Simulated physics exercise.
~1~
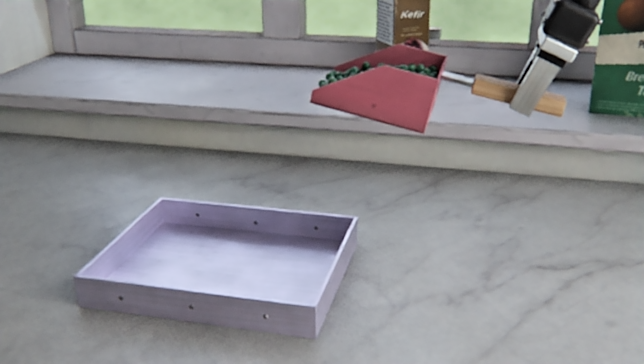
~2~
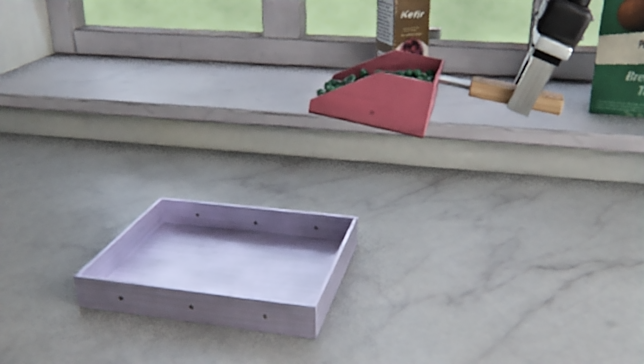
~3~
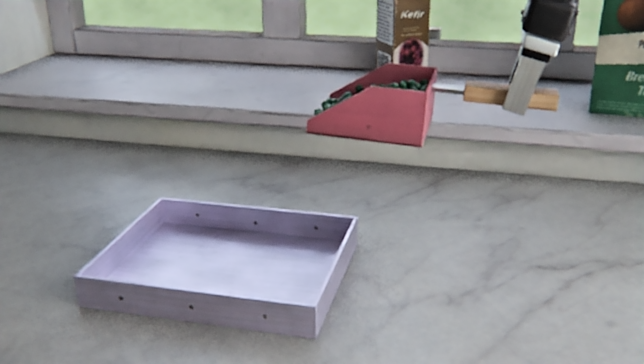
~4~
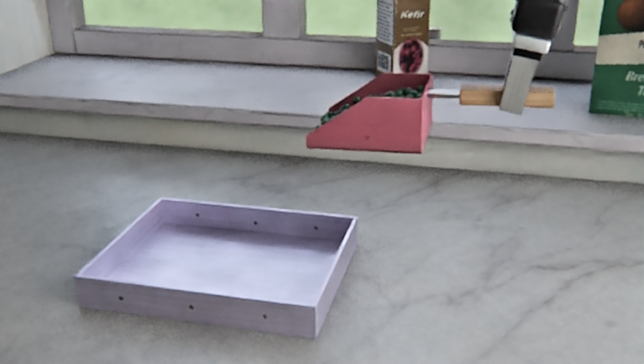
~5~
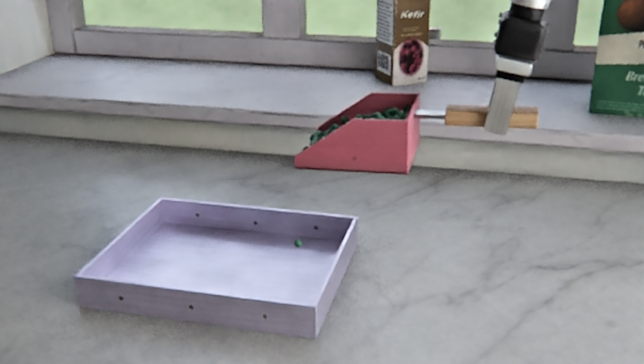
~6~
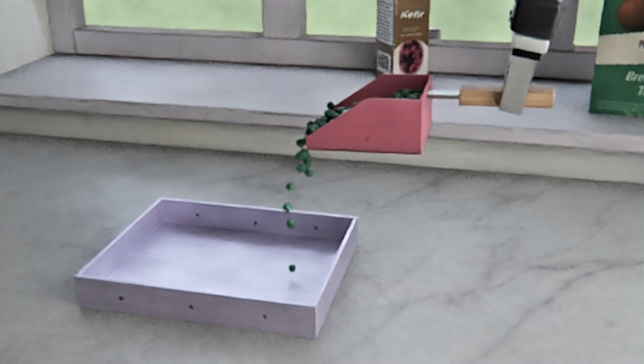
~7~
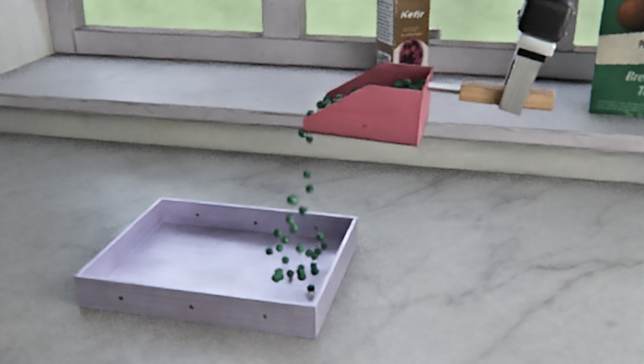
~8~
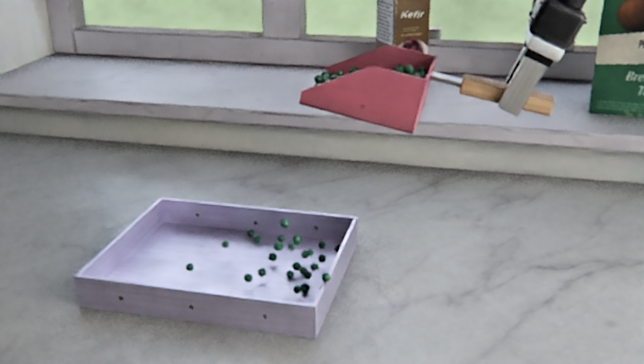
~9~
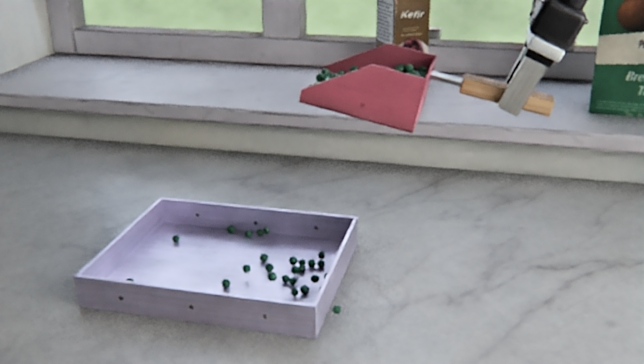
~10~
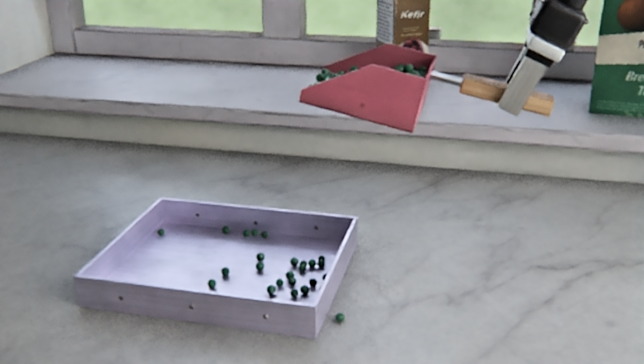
We see a robot arm lower a red scoop of small green beads toward a pale purple tray, spilling some into it, then lift and tilt the scoop back. Most beads stay in the scoop, while others scatter across the tray and one rests on the table outside.
